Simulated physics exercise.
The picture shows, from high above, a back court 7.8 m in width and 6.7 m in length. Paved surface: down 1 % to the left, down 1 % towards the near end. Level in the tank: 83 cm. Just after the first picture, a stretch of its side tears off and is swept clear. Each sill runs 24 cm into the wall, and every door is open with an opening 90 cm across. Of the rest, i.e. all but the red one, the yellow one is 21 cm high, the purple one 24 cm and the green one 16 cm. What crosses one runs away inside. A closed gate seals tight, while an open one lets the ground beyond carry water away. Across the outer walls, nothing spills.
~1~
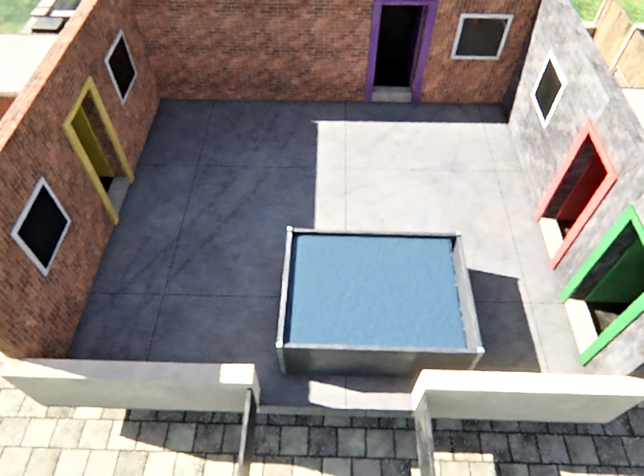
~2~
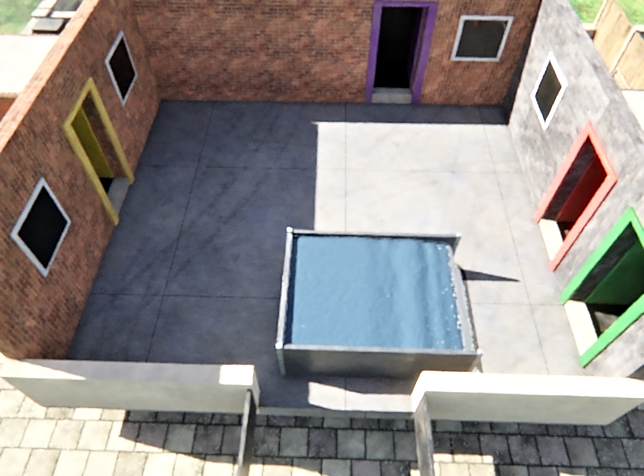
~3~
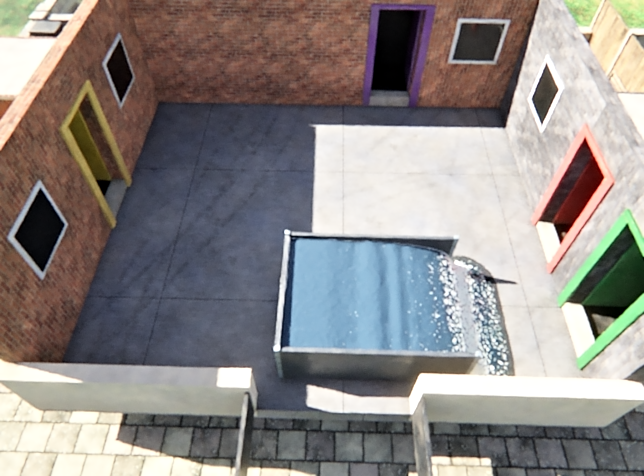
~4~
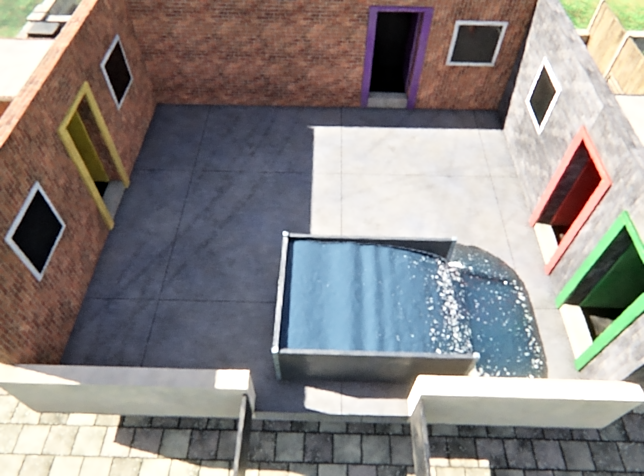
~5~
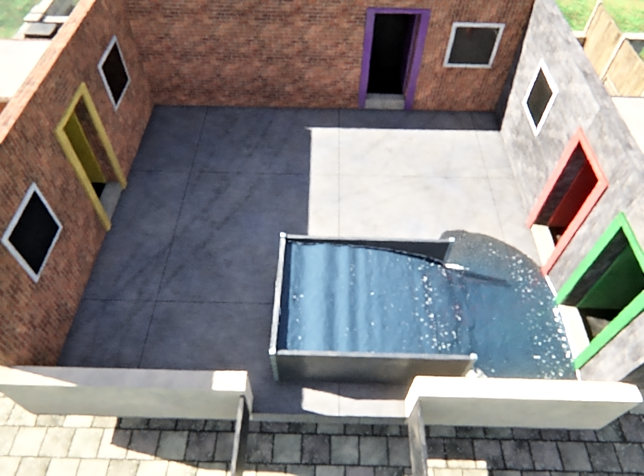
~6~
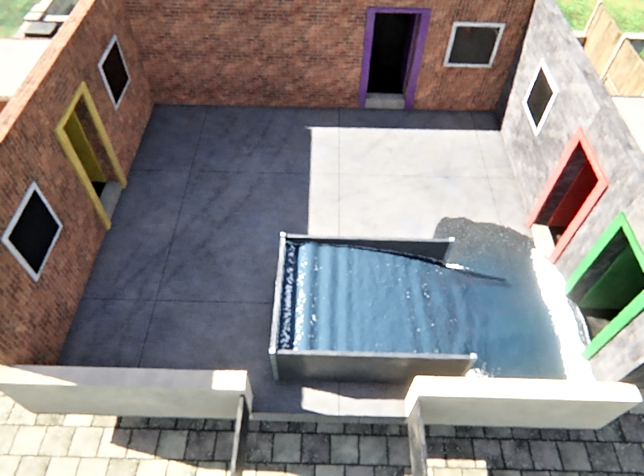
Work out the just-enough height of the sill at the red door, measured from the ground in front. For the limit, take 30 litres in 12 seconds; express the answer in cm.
It works out at roughly 24 cm.
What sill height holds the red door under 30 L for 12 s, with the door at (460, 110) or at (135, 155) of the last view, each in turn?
About 19 cm, then about 11.0 cm.
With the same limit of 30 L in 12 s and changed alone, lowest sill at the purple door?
Purple - roughly 10.0 cm.
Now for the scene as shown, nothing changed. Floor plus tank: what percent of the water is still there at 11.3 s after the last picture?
About 74 %.
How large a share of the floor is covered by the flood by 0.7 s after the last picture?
The wet part is about 15 per cent.
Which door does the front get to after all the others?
The yellow one comes last.
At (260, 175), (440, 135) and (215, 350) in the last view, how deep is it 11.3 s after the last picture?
3, 5 and 5 cm, respectively.
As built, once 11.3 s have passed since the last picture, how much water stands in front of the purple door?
Depth: Near 2.5 cm.
Then, 0.7 s after the last picture water covers 15 % of the floor, deepest (58 cm) near (548, 324); 26 cm at the red door, 20 litres in over its 12 cm sill.
Then, 2.3 s after the last picture water covers 30 % of the floor, deepest (37 cm) near (569, 356); 22 cm at the red door, 124 litres in over its 12 cm sill.
Then, 11.3 s after the last picture water covers 95 % of the floor, deepest (18 cm) near (47, 390); 6 cm at the red door, 157 litres in over its 12 cm sill.
At the red door as built, the water peaked near 27 cm, 1.3 s after the last picture.
With a sill of 20 cm, 61 litres would have come in within the 12 s; with 27 cm, 15 litres. So under 30 litres takes about 24 cm.
